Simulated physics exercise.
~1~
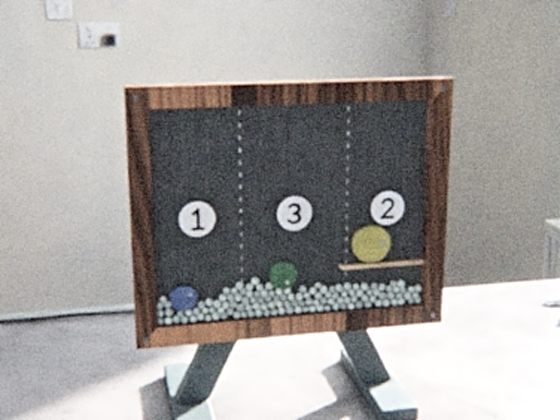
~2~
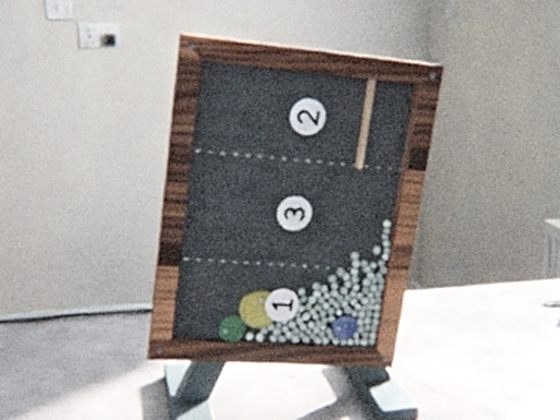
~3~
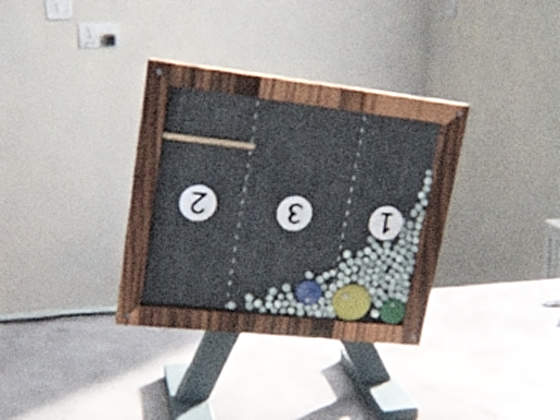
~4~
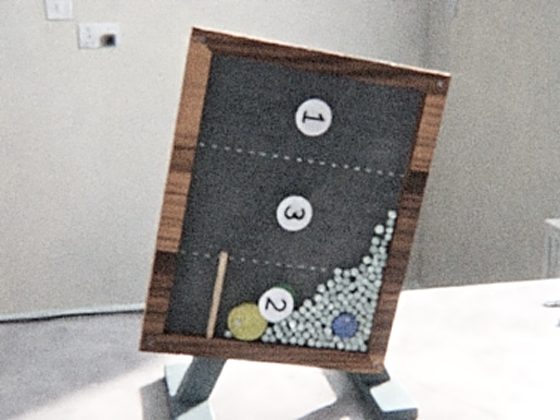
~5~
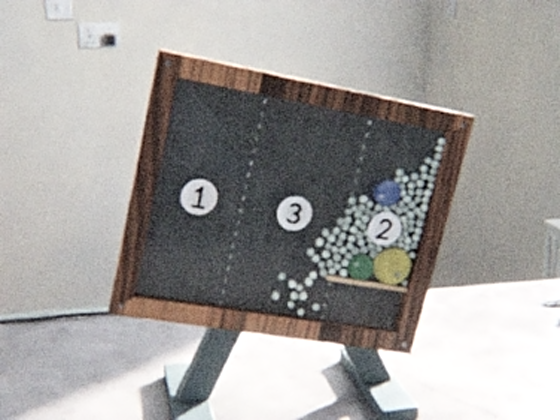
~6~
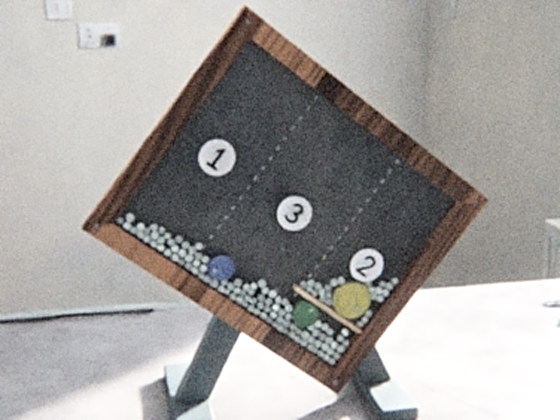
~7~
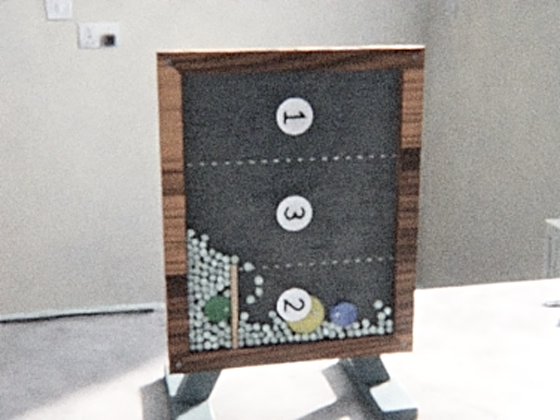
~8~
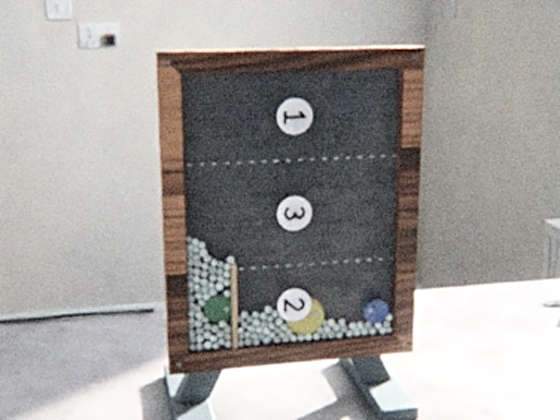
Wood-framed box of white beads and three coloured discs turning anticlockwise full circle, swinging back a quarter turn, and settling upright on end.
